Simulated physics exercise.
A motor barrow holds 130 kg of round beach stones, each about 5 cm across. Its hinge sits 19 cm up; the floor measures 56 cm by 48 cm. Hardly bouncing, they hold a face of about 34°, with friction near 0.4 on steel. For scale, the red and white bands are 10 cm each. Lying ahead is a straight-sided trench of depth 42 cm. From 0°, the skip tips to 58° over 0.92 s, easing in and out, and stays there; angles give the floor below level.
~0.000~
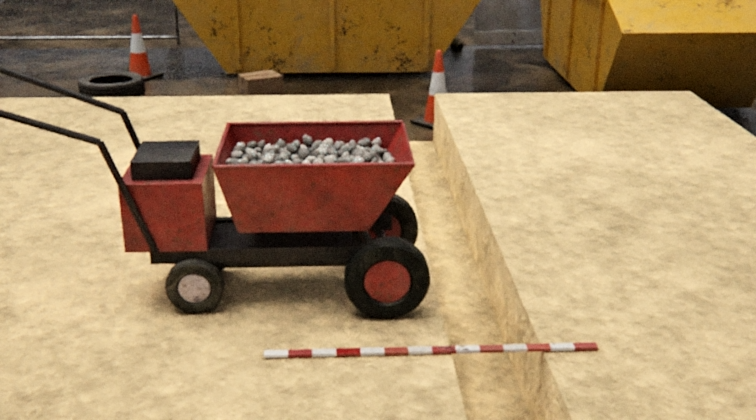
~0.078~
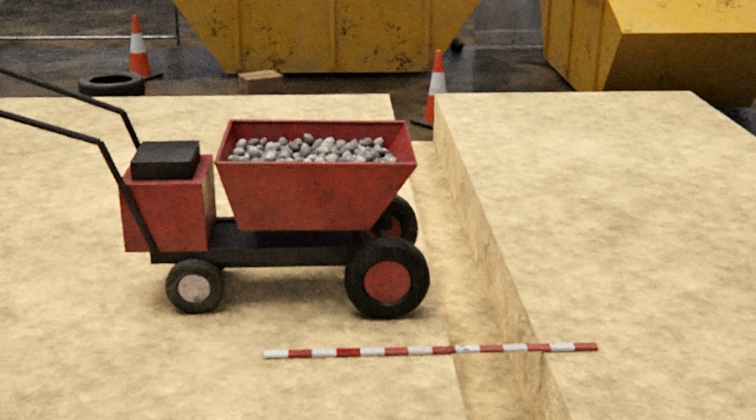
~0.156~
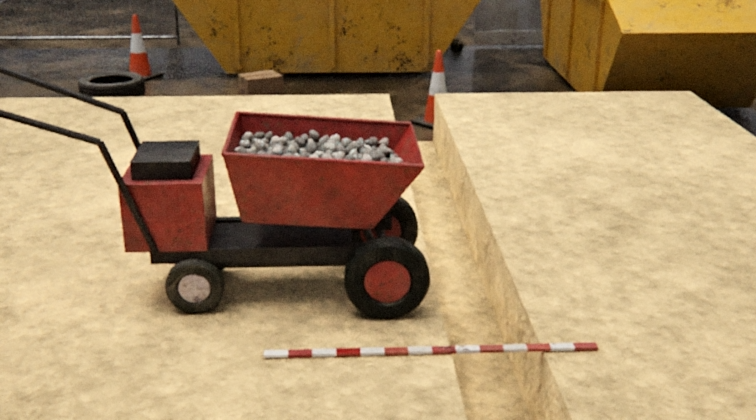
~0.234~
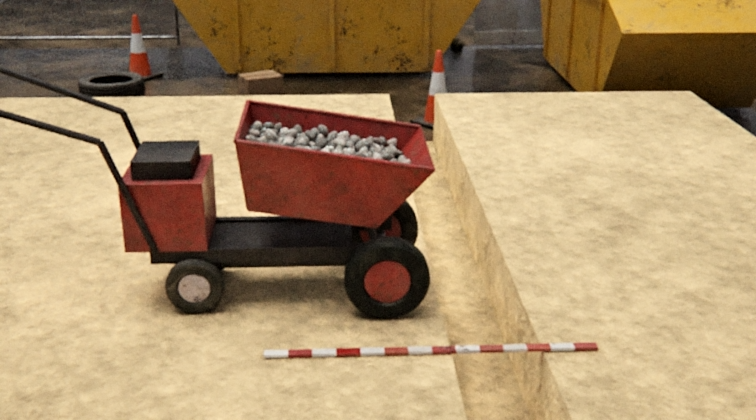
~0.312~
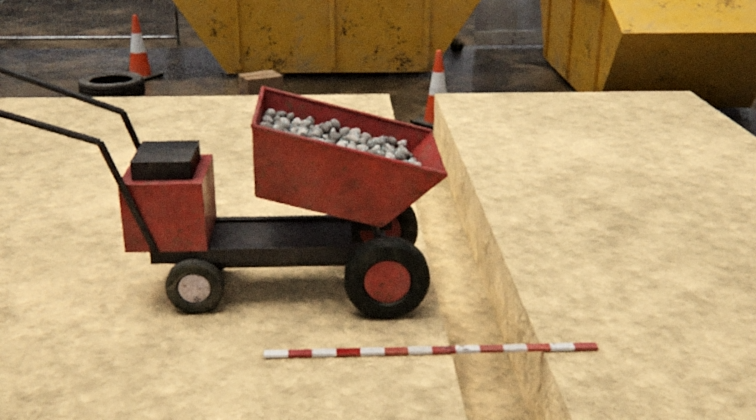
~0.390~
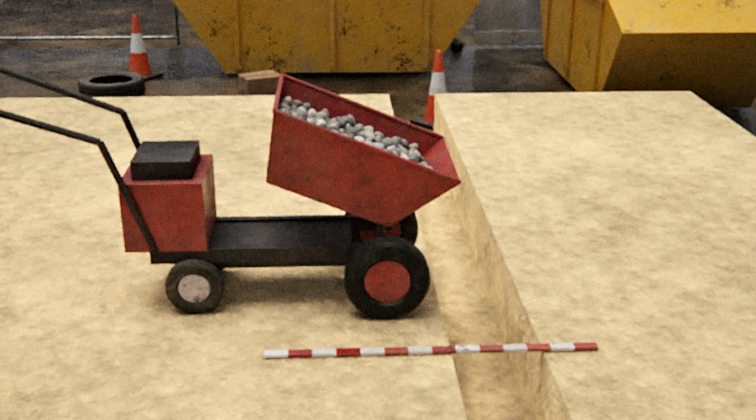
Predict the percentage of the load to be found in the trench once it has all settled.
Roughly 17 percent of the load ends up there.
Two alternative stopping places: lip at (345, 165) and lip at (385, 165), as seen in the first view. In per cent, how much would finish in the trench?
Estimates: 50 % then 30 %.
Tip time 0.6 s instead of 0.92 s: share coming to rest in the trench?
That works out at about 10 in a hundred.
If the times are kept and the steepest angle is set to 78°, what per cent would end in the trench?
It would come to about 20 percent.
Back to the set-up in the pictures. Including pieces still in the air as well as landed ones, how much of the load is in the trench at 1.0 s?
About 5%.
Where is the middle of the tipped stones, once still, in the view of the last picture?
(553, 284).
After 0.7 s the floor is at 49°; 100 % in the skip; the foremost stones are at (476, 201).
After 1.0 s the floor is at 58°; 89 % in the skip, 4 % in the trench, 7 % past the trench; the foremost stones are at (558, 264).
After 1.4 s the floor is at 58°; 61 % in the skip, 5 % in the trench, 34 % past the trench; the foremost stones are at (653, 285).
After 3.3 s the floor is at 58°; 44 % in the skip, 17 % in the trench, 39 % past the trench; the foremost stones are past the picture's edge.
